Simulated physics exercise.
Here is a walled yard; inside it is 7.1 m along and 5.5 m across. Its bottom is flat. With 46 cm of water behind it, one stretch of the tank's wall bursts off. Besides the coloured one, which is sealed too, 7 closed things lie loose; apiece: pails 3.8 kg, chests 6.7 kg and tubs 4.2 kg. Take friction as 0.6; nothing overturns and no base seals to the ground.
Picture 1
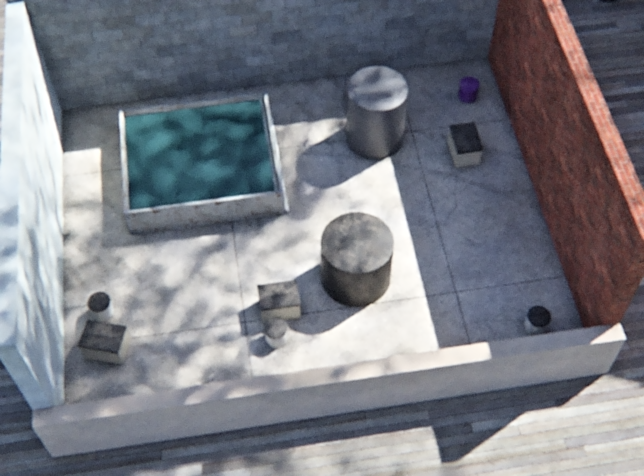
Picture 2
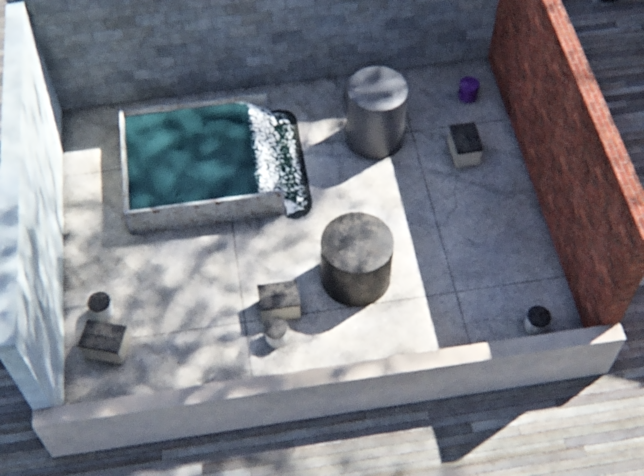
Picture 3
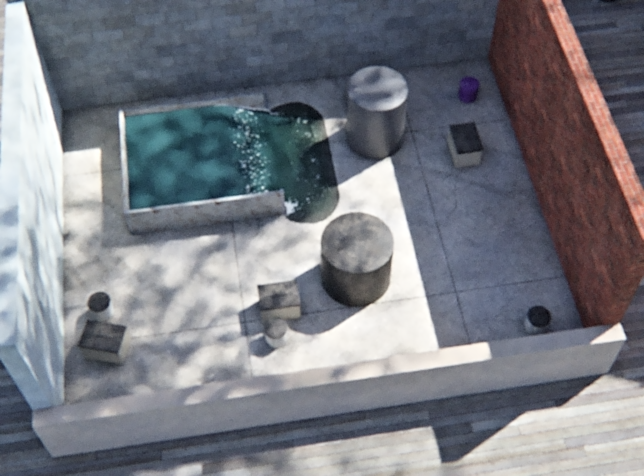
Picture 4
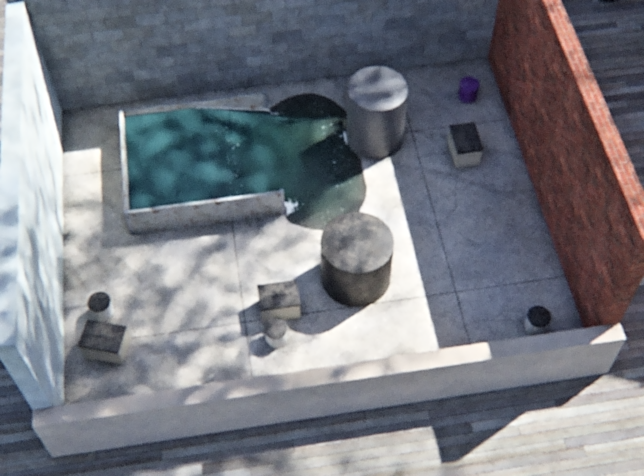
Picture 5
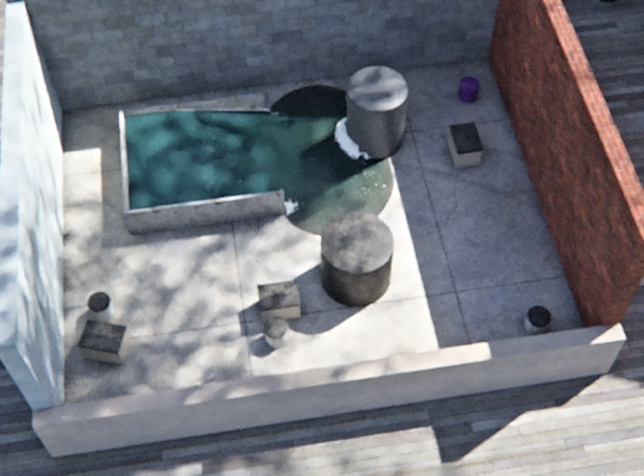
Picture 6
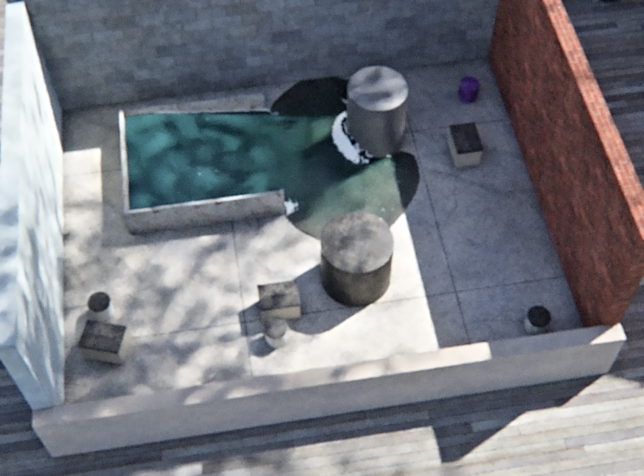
Water pours from the pool's open right side and spreads around a large grey cylinder.
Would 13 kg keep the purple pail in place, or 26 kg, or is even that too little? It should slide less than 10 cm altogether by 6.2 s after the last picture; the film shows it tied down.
For it, only the larger load is enough.
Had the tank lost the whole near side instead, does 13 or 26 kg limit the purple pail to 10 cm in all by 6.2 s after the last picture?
In that case the smaller load will do.
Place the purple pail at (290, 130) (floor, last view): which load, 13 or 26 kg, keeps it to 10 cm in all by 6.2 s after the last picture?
Neither is enough.
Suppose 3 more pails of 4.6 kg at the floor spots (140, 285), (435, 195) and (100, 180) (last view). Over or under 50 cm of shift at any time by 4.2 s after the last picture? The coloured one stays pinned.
In turn: Short of it, past it, under.
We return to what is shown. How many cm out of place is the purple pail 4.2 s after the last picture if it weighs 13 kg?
Roughly 120 cm.
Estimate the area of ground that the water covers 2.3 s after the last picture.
Some 22 m2.
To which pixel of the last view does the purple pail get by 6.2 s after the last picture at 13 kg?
Near (501, 137).
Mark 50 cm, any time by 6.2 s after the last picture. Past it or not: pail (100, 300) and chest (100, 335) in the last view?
In that order: Short of it, under.
Then, 0.6 s after the last picture the purple pail would be 0 cm from its start with 13 kg and 0 cm from its start with 26 kg; 0 cm of water round it then.
Then, 2.3 s after the last picture the purple pail would be 12 cm from its start with 13 kg and 0 cm from its start with 26 kg; 12 cm of water round it then.
Then, 4.2 s after the last picture the purple pail would be 111 cm from its start with 13 kg and 0 cm from its start with 26 kg; 10 cm of water round it then.
Then, 6.2 s after the last picture the purple pail would be 119 cm from its start with 13 kg and 0 cm from its start with 26 kg; 7 cm of water round it then.
